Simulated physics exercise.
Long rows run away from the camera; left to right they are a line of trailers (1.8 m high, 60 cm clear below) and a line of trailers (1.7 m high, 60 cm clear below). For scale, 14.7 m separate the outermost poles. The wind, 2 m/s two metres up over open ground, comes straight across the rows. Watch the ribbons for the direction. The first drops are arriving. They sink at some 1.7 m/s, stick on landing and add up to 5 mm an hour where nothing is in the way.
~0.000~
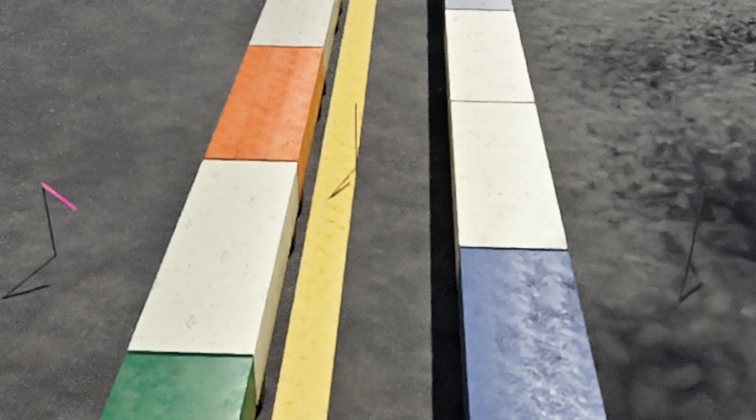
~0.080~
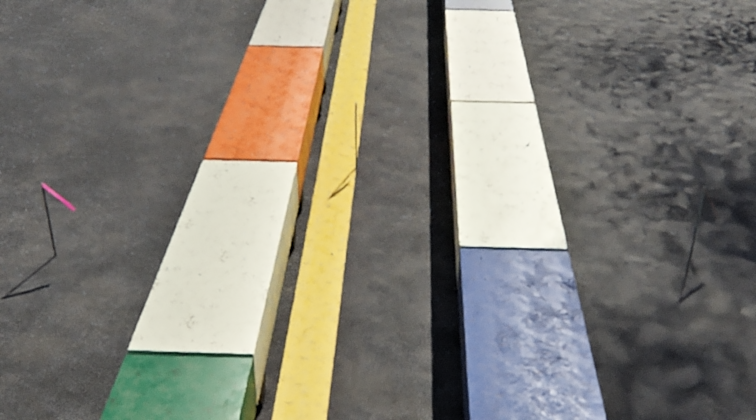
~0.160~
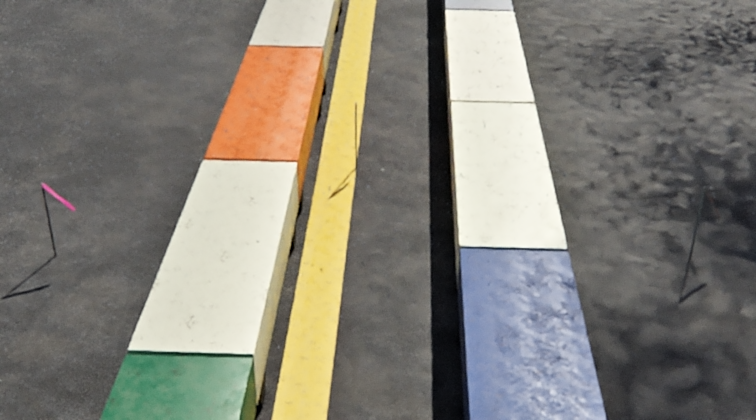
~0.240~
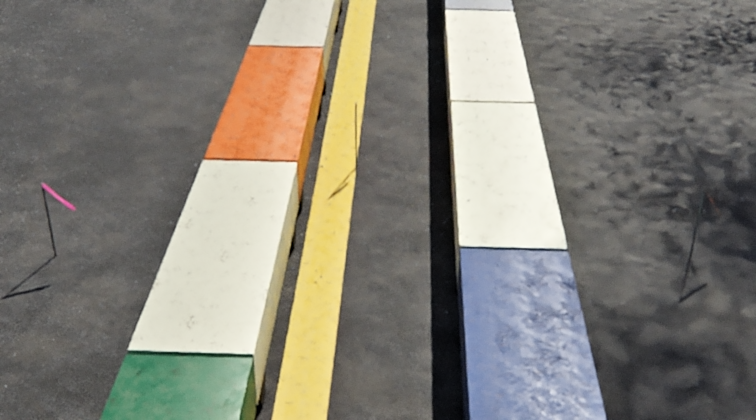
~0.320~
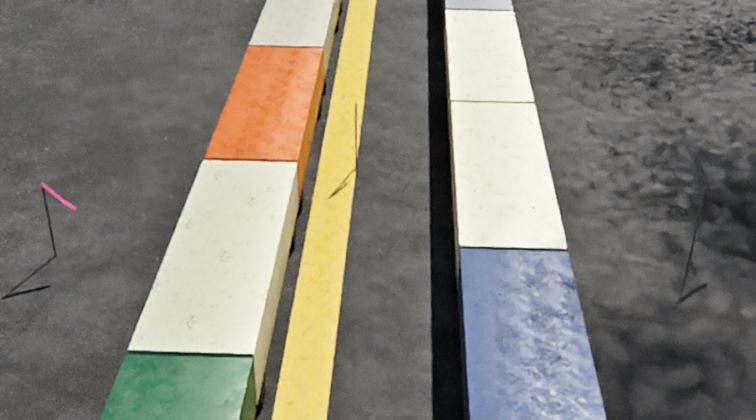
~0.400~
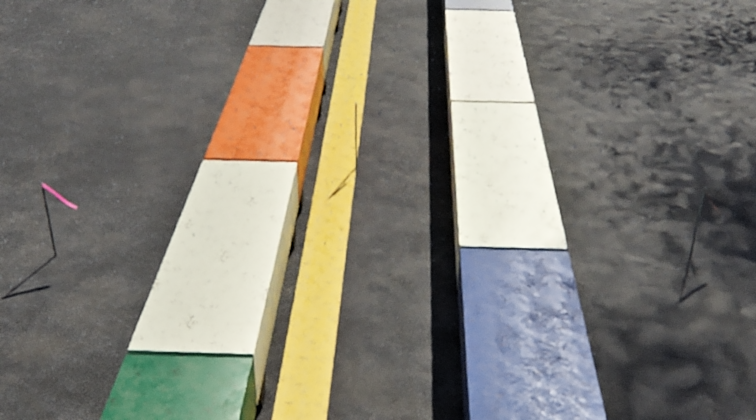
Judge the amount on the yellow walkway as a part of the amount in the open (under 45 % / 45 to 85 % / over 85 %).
On the yellow walkway: Between 45 and 85 % of what open ground gets.
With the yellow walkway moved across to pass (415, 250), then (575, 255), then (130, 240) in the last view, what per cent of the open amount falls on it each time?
In turn about 100 %, 80 %, 90 %.
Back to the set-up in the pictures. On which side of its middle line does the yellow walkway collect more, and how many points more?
The right one, some 45 points more.
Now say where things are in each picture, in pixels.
The left ribbon ends at (75, 209), leaning 50 degrees to the right, in the first frame.
The yellow one passes (325, 247), in the second frame.
Above the rows the drops slant 55 degrees from upright, towards the right and the top of the left line of trailers crosses (254, 148), in the third frame.
The left ribbon ends at (75, 210), leaning 45 degrees to the right and the yellow one passes (333, 194), in the fourth frame.
Above the rows the drops slant 55 degrees from upright, towards the right, in the fifth frame.
The top of the left line of trailers crosses (254, 148), in the sixth frame.
After 10 minutes open ground has 0.8 mm and the yellow walkway 0.6 mm.
After 30 minutes open ground has 2.5 mm and the yellow walkway 1.8 mm.
After 60 minutes open ground has 5.0 mm and the yellow walkway 3.6 mm, so the yellow walkway has 72 % of the open amount; the left half of it has 48 %, the right half 95 %.
